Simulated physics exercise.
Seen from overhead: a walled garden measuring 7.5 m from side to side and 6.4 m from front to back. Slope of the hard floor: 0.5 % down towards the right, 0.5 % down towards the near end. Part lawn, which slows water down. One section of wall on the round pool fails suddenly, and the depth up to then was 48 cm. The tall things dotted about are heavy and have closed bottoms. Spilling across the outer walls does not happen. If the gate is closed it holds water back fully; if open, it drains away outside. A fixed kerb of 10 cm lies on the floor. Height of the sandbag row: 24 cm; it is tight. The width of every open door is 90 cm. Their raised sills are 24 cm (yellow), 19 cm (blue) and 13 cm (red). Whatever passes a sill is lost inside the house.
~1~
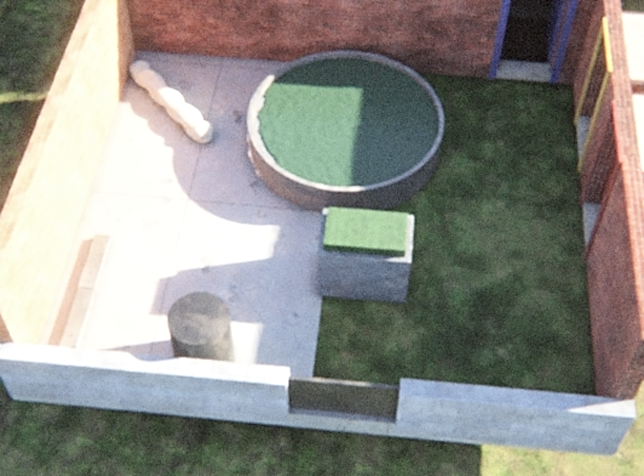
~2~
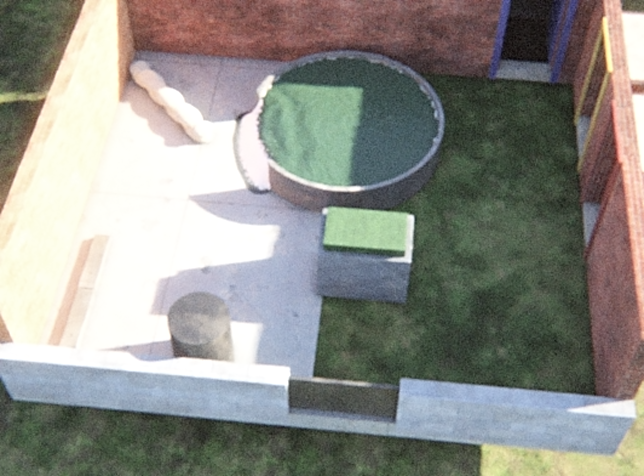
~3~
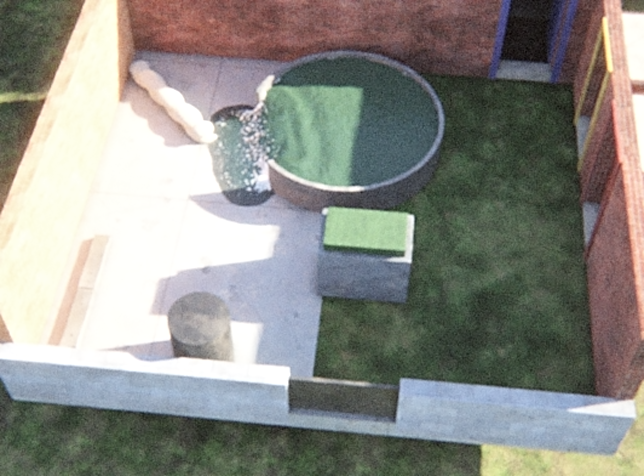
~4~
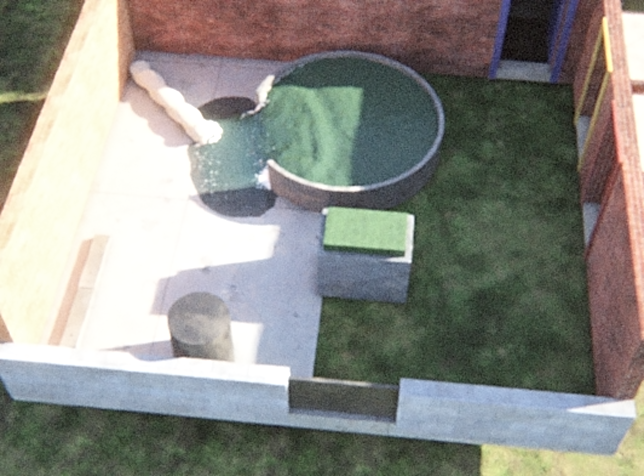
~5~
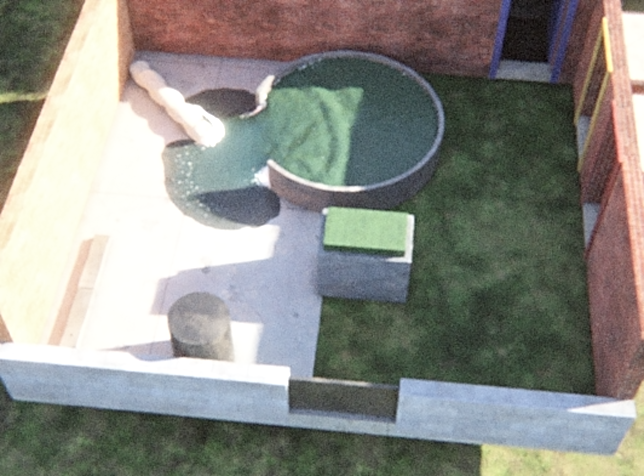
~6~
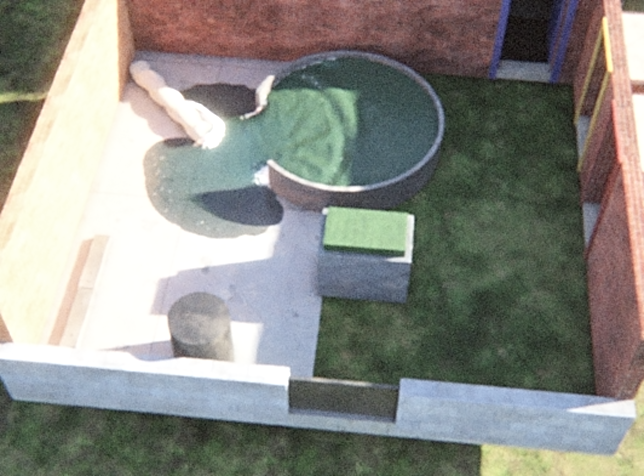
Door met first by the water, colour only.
Blue.
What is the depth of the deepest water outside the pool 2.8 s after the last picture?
Max depth: About 32 centimetres.
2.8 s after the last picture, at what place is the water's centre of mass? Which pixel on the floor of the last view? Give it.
I'd say somewhere around (251, 166).
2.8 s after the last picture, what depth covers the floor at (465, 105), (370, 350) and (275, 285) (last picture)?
0, 0, 0 cm.
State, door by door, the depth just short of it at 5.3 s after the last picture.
Depths in cm: Yellow 0, blue 0, red 0.
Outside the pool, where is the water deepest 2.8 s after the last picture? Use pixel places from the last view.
It's at about (31, 371) in the last picture.
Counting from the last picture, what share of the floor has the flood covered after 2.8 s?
Covered: Roughly 35 %.
A moment later water covers 20 % of the floor and is deepest (33 cm) near (221, 138); yellow door not reached, blue door not reached, red door not reached.
Soon after water covers 30 % of the floor and is deepest (32 cm) near (221, 138); yellow door not reached, blue door not reached, red door not reached.
Next water covers 35 % of the floor and is deepest (32 cm) near (31, 371); yellow door not reached, blue door not reached, red door not reached.
Later on water covers 55 % of the floor and is deepest (22 cm) near (49, 315); yellow door not reached, blue door not reached, red door not reached.
At the end water covers 85 % of the floor and is deepest (14 cm) near (170, 204); yellow door reached 8.9 s after the last picture, blue door reached 6.2 s after the last picture, red door not reached.
